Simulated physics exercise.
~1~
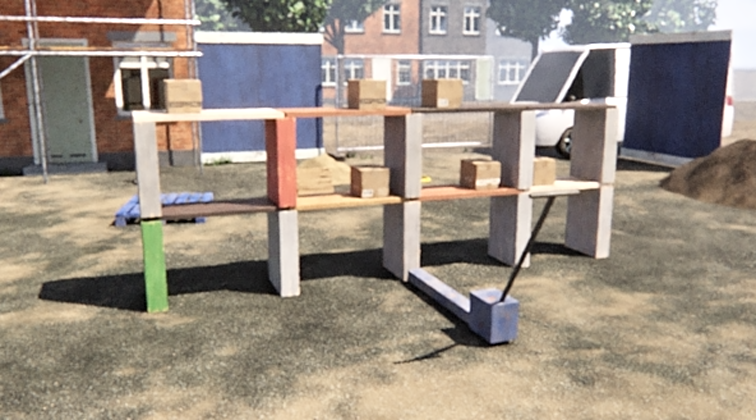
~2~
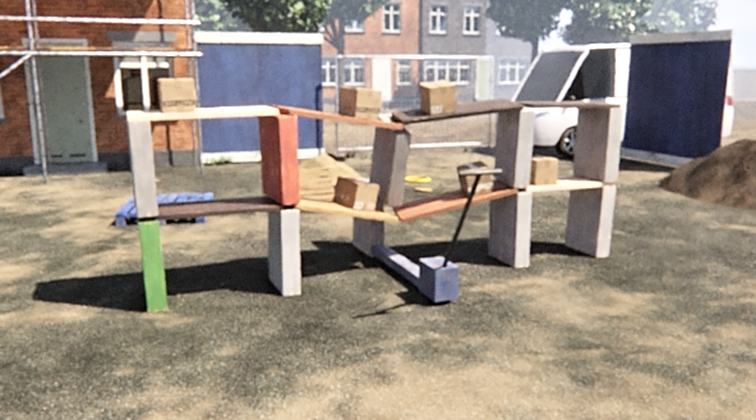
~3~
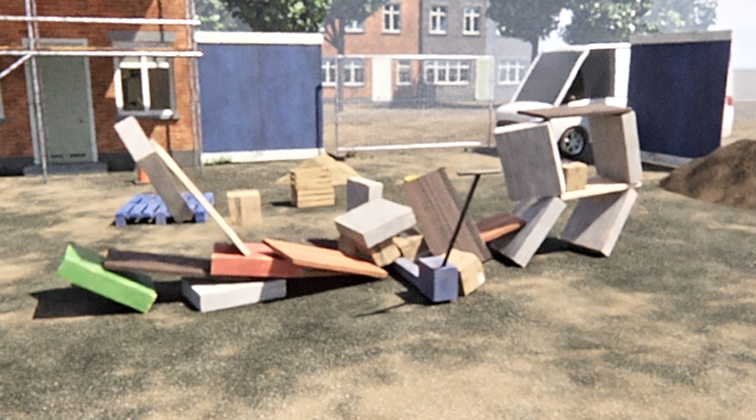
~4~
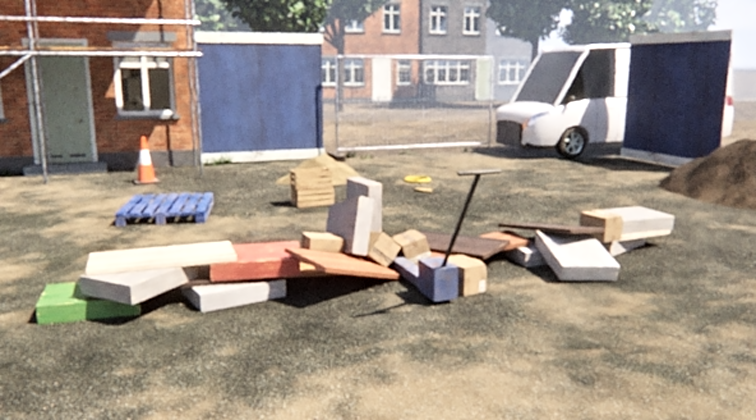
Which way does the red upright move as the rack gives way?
The red upright moves down, ending up on its side in the low heap.
